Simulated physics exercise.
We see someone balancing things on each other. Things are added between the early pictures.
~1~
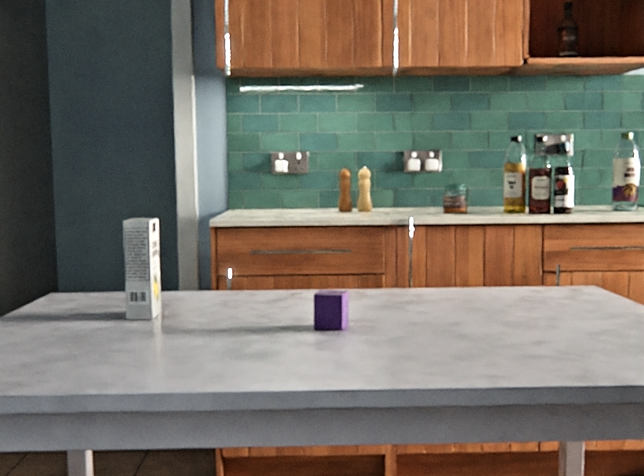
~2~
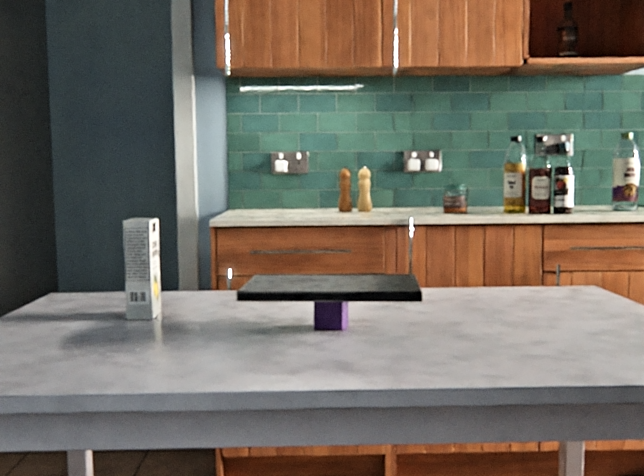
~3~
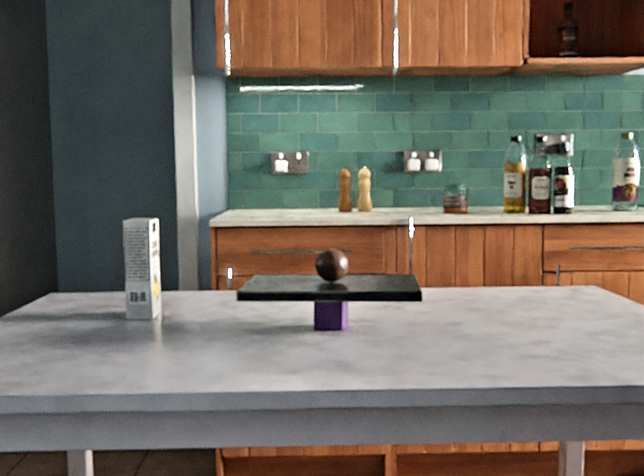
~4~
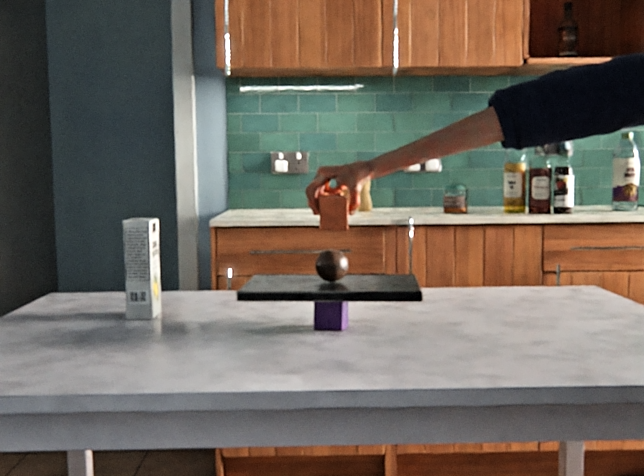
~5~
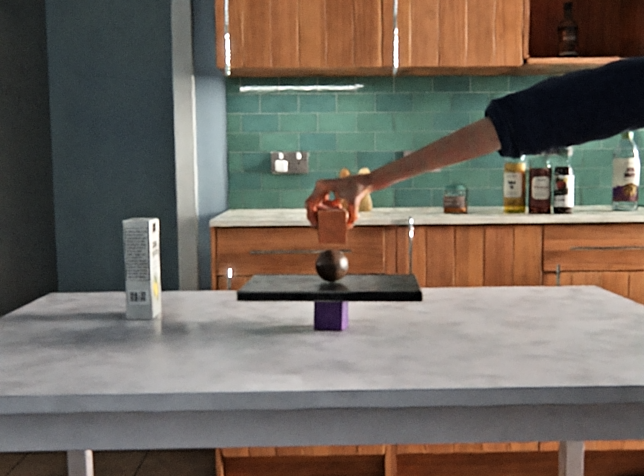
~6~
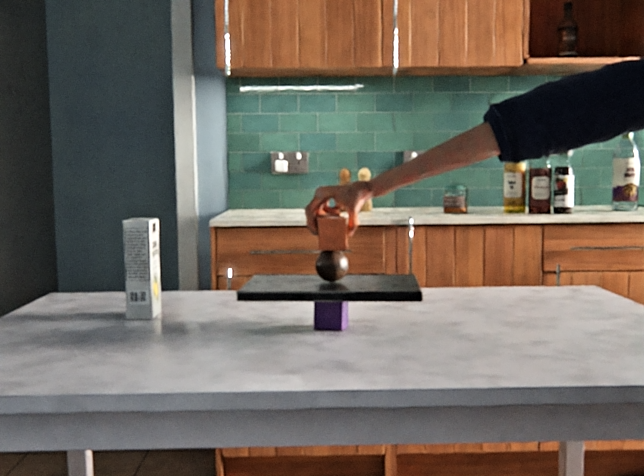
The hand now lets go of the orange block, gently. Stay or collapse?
The pile loses its balance.
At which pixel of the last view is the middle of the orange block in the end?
Around (455, 311).
Then, 0.70 s on from there, orange block now fallen.
Then, 1.00 s on from there, black tray turned 26° from how it was put; brown ball shifted about its own width.
Then, 1.20 s on from there, brown ball now fallen; black tray turned 14° from how it was put.
Then, 1.90 s on from there, black tray turned 20° from how it was put.
In the end, fallen, brown ball and orange block; moved from the start, black tray; the other 2 unmoved. At the end, from the last picture's camera, orange block near (455, 311). The pile comes apart.
